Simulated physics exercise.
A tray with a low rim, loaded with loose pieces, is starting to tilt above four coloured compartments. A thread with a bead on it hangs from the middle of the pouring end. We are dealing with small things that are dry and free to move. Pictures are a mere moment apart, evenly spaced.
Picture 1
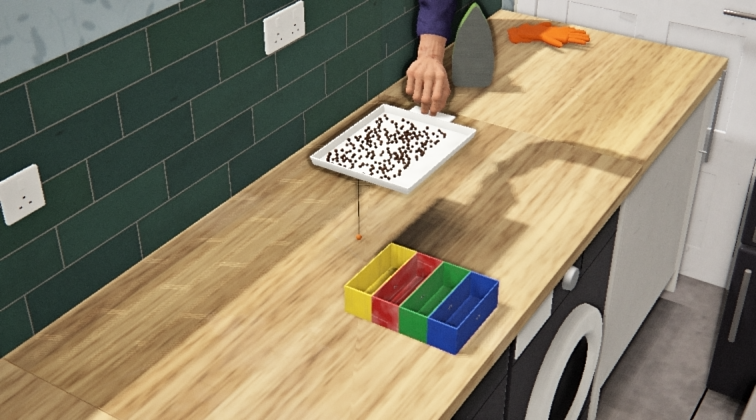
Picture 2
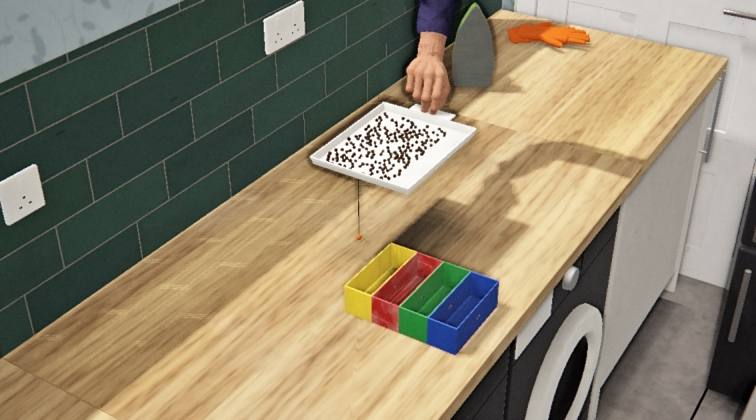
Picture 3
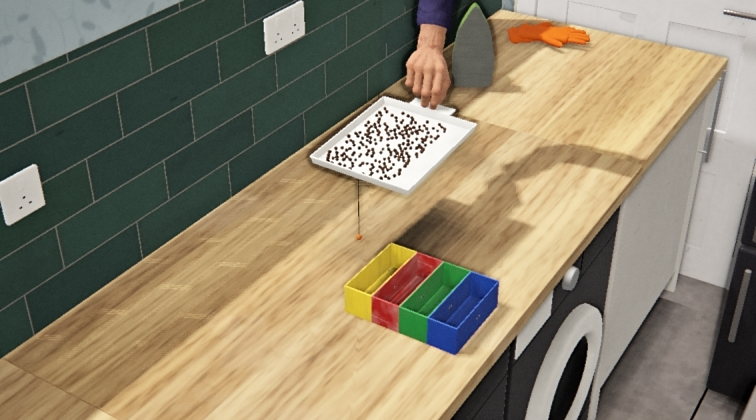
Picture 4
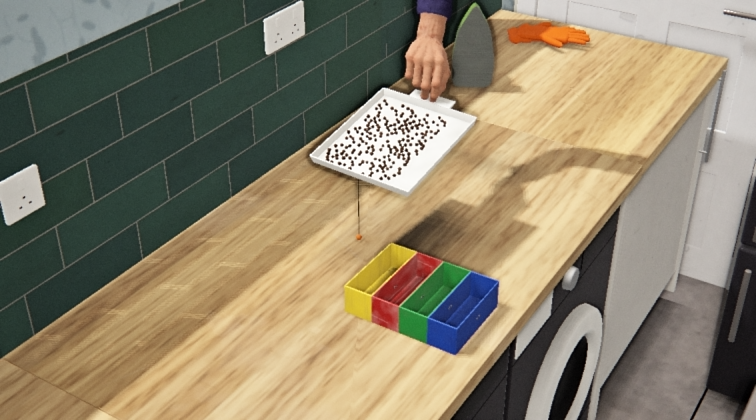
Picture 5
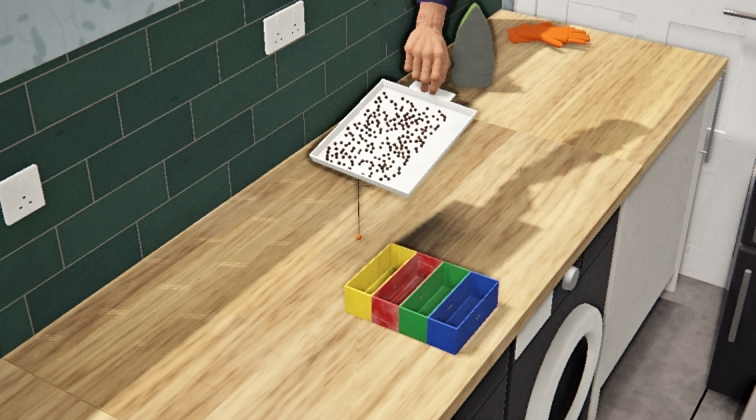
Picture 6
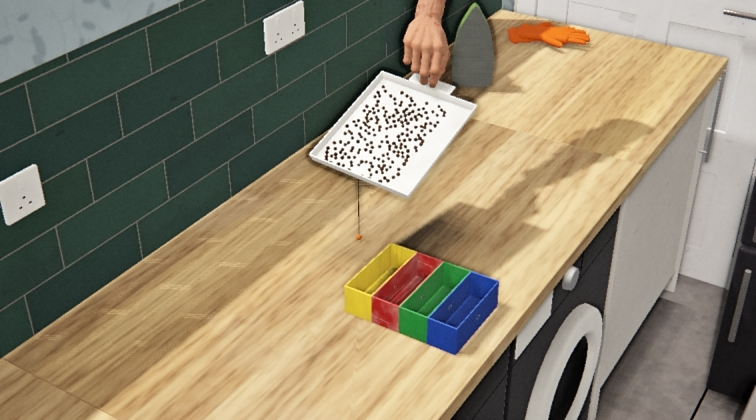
A hand held a white tray of small brown berries above a wooden counter, near yellow, red, green and blue compartments, then slowly raised the handle end, tilting the tray toward its front right corner.
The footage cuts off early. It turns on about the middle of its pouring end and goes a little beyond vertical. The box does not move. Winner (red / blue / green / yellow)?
Yellow.
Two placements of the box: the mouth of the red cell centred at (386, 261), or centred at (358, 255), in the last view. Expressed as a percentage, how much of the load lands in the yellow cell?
First placement: 20 per cent; second placement: 0 per cent.
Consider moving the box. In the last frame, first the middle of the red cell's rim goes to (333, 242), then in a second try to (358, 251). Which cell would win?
In turn: That blue cell; the green one.
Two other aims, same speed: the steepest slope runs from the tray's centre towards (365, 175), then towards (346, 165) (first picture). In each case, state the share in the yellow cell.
The first try gives close to 20 per cent, the second close to 0 per cent.
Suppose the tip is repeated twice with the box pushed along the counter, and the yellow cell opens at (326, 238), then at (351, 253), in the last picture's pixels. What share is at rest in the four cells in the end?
You'd get about 100 per cent first and about 100 per cent second.
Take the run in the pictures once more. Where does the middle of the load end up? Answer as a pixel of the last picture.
Around (381, 291).
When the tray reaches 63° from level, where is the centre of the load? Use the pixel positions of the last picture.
The load's middle is around (382, 182).
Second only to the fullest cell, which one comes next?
I'd say the cell in red.
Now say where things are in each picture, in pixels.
The first picture shows corners of the pouring end at (313, 157) and (408, 187), level; middle of the load at (388, 148), allspice berries; bead on its thread at (359, 237); yellow cell at (358, 301); red cell at (385, 312); green cell at (413, 323); blue cell at (442, 334).
The second picture shows corners of the pouring end at (313, 156) and (408, 187), level; middle of the load at (388, 148).
The third picture shows corners of the pouring end at (313, 156) and (407, 188), tipped barely, lowest at the right corner; middle of the load at (388, 145).
The fourth picture shows corners of the pouring end at (313, 155) and (407, 190), tipped a little, lowest at the right corner; middle of the load at (388, 141).
The fifth picture shows corners of the pouring end at (313, 154) and (407, 191), tipped a little, lowest at the right corner; middle of the load at (387, 138).
The sixth picture shows corners of the pouring end at (312, 154) and (407, 193), tipped clearly, lowest at the right corner; middle of the load at (387, 136), about a third on the move; yellow cell at (358, 301); red cell at (385, 312); green cell at (413, 323); blue cell at (442, 334).
Soon, tray tipped steeply; most on the tray; a stray few in the yellow cell; a stray few in the red cell; a small part falling or outside the box.
A while on, tray tipped past a quarter turn; a small part on the tray; about half in the yellow cell; a small part in the red cell; a stray few in the green cell; about a third falling or outside the box.
Towards the end, tray tipped past a quarter turn; about half in the yellow cell; about a quarter in the red cell; a stray few in the green cell; about a quarter falling or outside the box.
Finally, tray tipped past a quarter turn; about half in the yellow cell; about a quarter in the red cell; a stray few in the green cell; none in the blue cell; about a quarter outside the box.
